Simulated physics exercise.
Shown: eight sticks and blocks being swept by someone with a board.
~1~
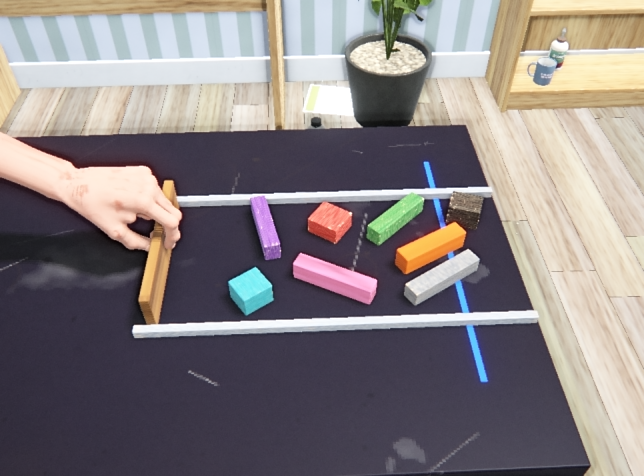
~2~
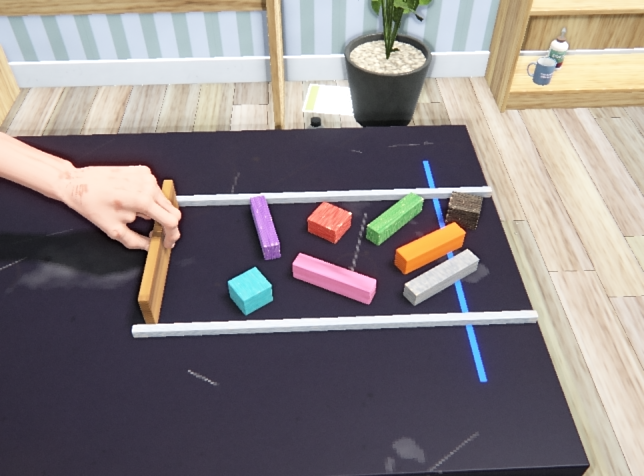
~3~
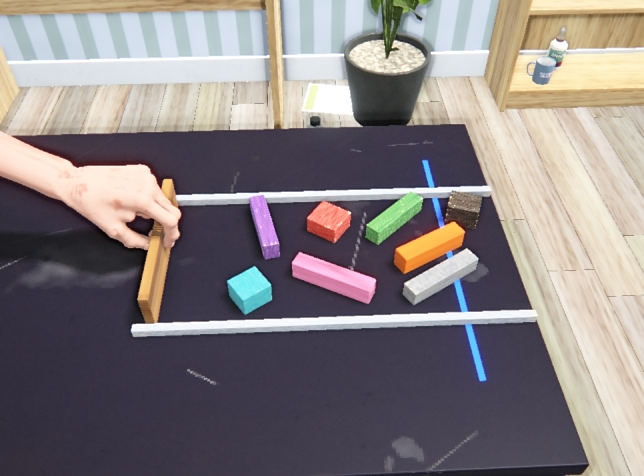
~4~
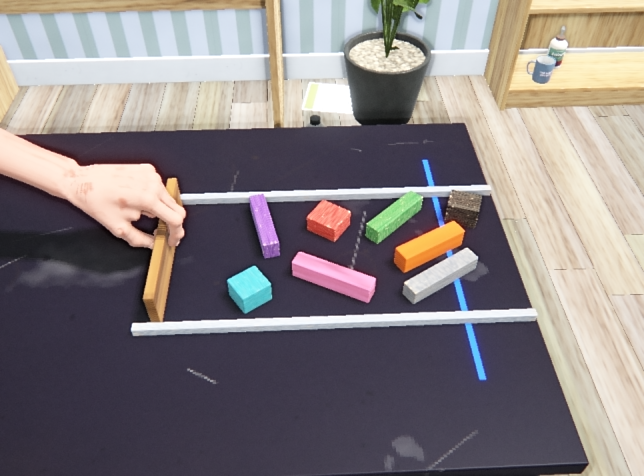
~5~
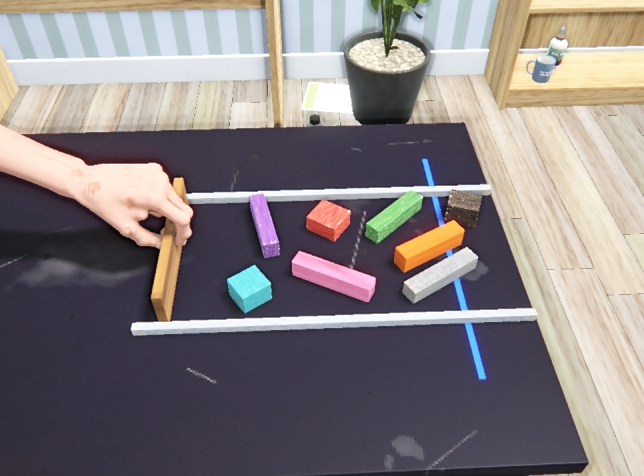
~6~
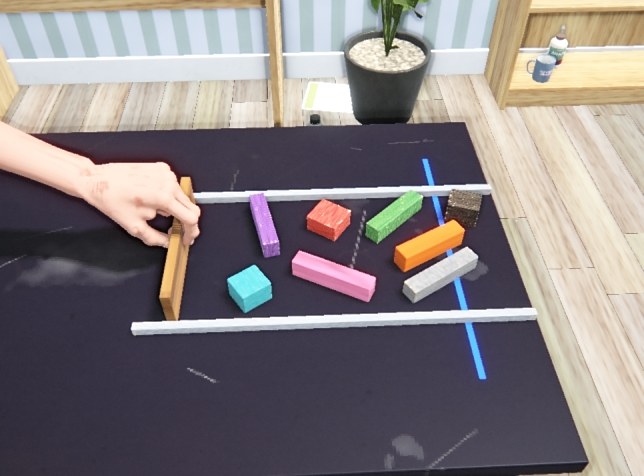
The clip shows a hand holding a wooden board upright between two white rails on a dark table, then sliding it slightly to the right, while the eight colored sticks and blocks near a blue line stay still.
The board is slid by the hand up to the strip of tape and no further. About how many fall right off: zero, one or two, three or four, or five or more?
Count: One or two.
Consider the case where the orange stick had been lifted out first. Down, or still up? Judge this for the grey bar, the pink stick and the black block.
So the grey bar goes down, the pink stick keeps its place and the black block goes down.
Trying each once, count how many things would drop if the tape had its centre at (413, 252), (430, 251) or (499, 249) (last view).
Try by try, 0, 1 and 7.
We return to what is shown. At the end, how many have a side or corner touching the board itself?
The count comes out at 3.
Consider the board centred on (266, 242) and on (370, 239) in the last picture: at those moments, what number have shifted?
First 2, after that 7.
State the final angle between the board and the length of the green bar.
Close to 10°.
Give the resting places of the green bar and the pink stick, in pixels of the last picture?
The green bar stops around (499, 212); the pink stick around (491, 270).
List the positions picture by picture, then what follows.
In the first frame, black block (464, 210); grey bar (442, 277); orange stick (431, 248); board (161, 249); tape (450, 253).
In the second frame, grey bar (442, 277); purple bar (265, 227).
In the third frame, orange stick (429, 247); turquoise block (250, 291).
In the fourth frame, black block (463, 209); pink stick (333, 277).
In the fifth frame, grey bar (441, 275); green bar (394, 216).
In the sixth frame, black block (463, 208); grey bar (441, 274); orange stick (429, 246); board (180, 245); tape (449, 250).
Soon after, none off yet; black block at rest near (463, 208); grey bar at rest near (441, 274); orange stick at rest near (429, 246).
Then, none off yet; black block at rest near (463, 208); grey bar moved a little near (469, 266); orange stick moving near (435, 246).
At rest, the number that fall off is one or two; fallen, grey bar and black block.
